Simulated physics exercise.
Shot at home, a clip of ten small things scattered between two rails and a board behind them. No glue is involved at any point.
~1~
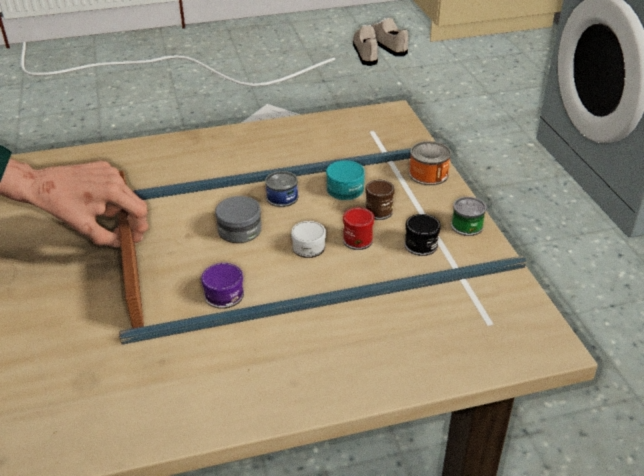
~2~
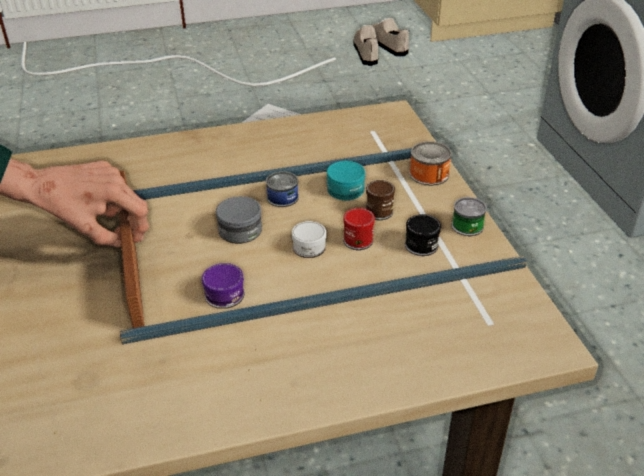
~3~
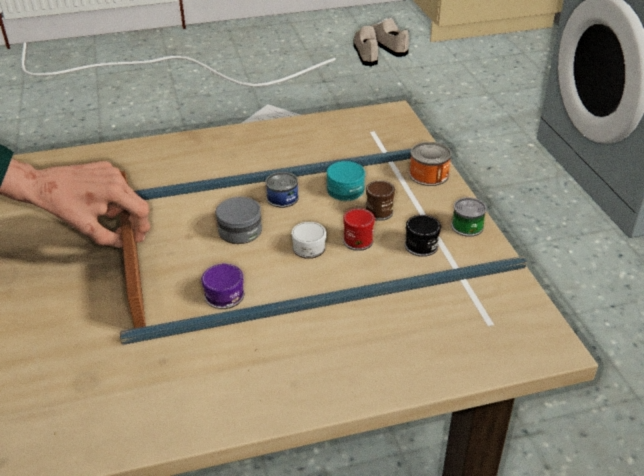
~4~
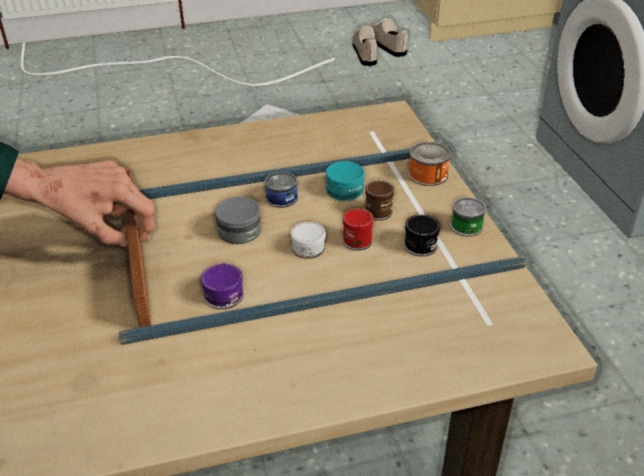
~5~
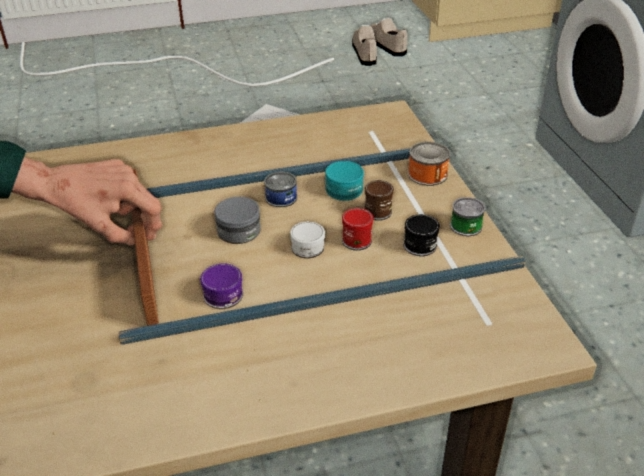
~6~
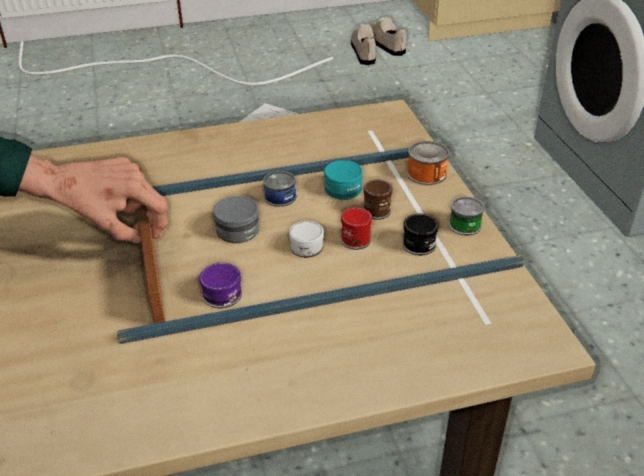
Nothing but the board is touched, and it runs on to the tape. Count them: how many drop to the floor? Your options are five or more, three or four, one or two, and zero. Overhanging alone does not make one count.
My pick is one or two.
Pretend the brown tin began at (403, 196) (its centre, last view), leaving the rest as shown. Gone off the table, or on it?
From that start the object is safe.
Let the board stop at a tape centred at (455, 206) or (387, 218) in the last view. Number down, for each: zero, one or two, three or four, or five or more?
So for the first place I'd say five or more, and for the second zero.
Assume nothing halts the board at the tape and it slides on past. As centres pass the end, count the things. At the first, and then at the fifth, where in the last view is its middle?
Near (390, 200) first, near (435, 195) second.
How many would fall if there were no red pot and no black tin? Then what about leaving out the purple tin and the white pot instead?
I'd say 1 the first time and 1 the second time.
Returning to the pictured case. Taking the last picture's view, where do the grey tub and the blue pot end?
Final positions: Near (432, 187); near (414, 169).
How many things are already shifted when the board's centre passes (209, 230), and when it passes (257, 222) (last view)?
The count reaches 1 first and 2 second.
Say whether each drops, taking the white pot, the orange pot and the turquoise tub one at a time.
White pot: Up; orange pot: Down; turquoise tub: Up.
Early on, none off yet; green pot at rest near (466, 216); orange pot at rest near (428, 163); black tin at rest near (420, 235).
Finally, the number that fall off is one or two; lost, orange pot and green pot.
